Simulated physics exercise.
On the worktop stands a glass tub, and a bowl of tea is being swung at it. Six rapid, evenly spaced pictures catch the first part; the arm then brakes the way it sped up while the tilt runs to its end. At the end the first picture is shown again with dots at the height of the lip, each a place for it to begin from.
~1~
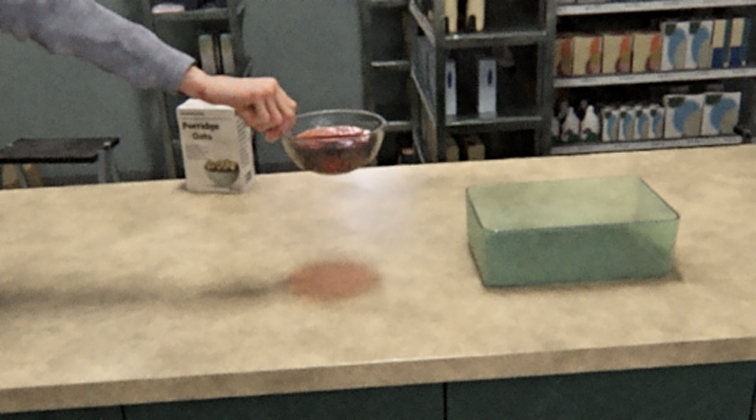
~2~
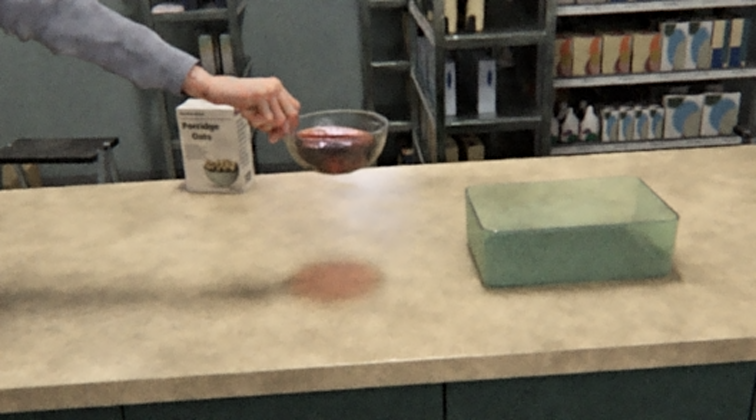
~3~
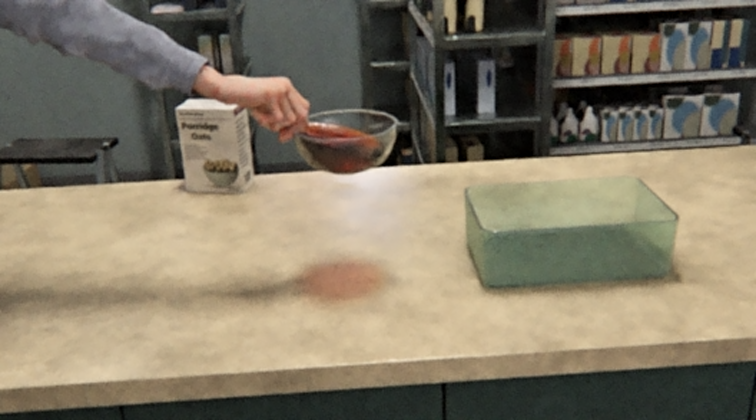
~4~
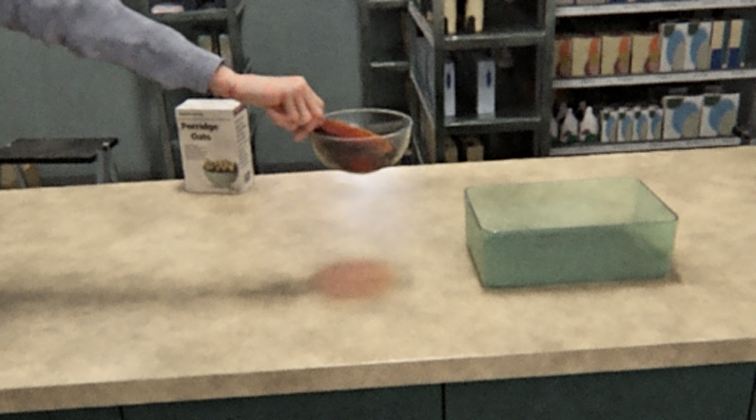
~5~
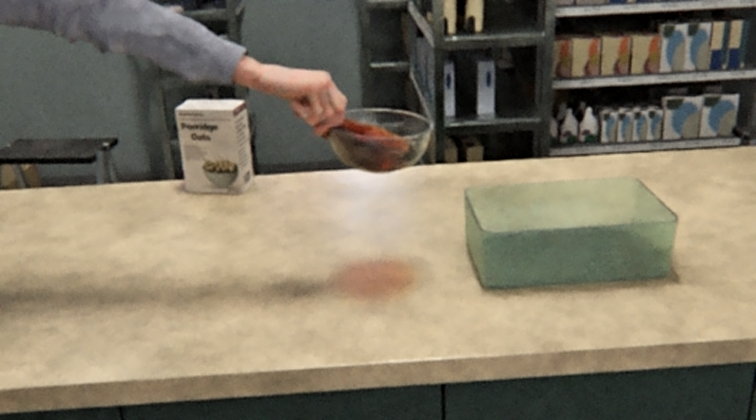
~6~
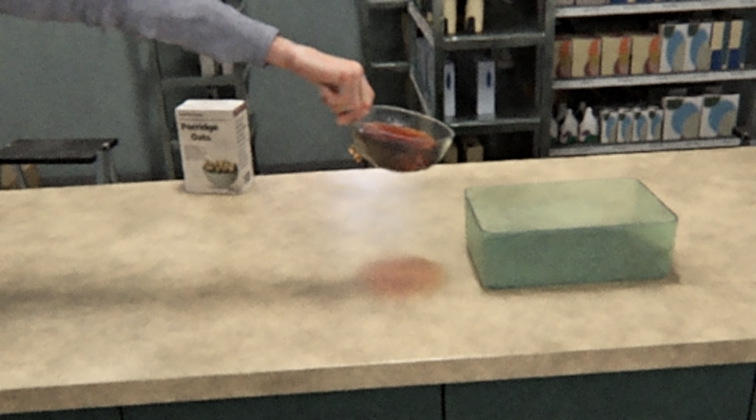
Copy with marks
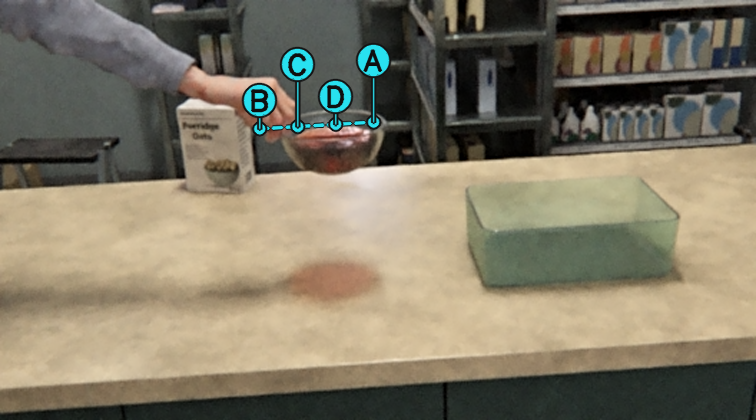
A glass bowl of reddish-brown tea, gripped at its rim by a hand reaching in from the left, barely shifts above the worktop at first. The hand then carries it steadily right toward the greenish glass tub, and the bowl tilts slightly, still short of the tub.
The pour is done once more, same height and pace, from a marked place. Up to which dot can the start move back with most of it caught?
D will do.
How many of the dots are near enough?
Two of them.
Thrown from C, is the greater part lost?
Yes, that goes wrong.
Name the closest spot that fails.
Here it is spot C.
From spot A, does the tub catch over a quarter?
Yes, it does.
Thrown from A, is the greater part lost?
No, that is safe.
In cyan, A at (373, 122); B at (259, 128); C at (297, 126); D at (335, 124).
With A, about 87 % lands in the tub, 7 % falls short and 6 % goes beside or beyond.
With B, about 0 % lands in the tub, 99 % falls short.
With C, about 26 % lands in the tub, 69 % falls short and 4 % goes beside or beyond.
With D, about 67 % lands in the tub, 27 % falls short and 6 % goes beside or beyond.
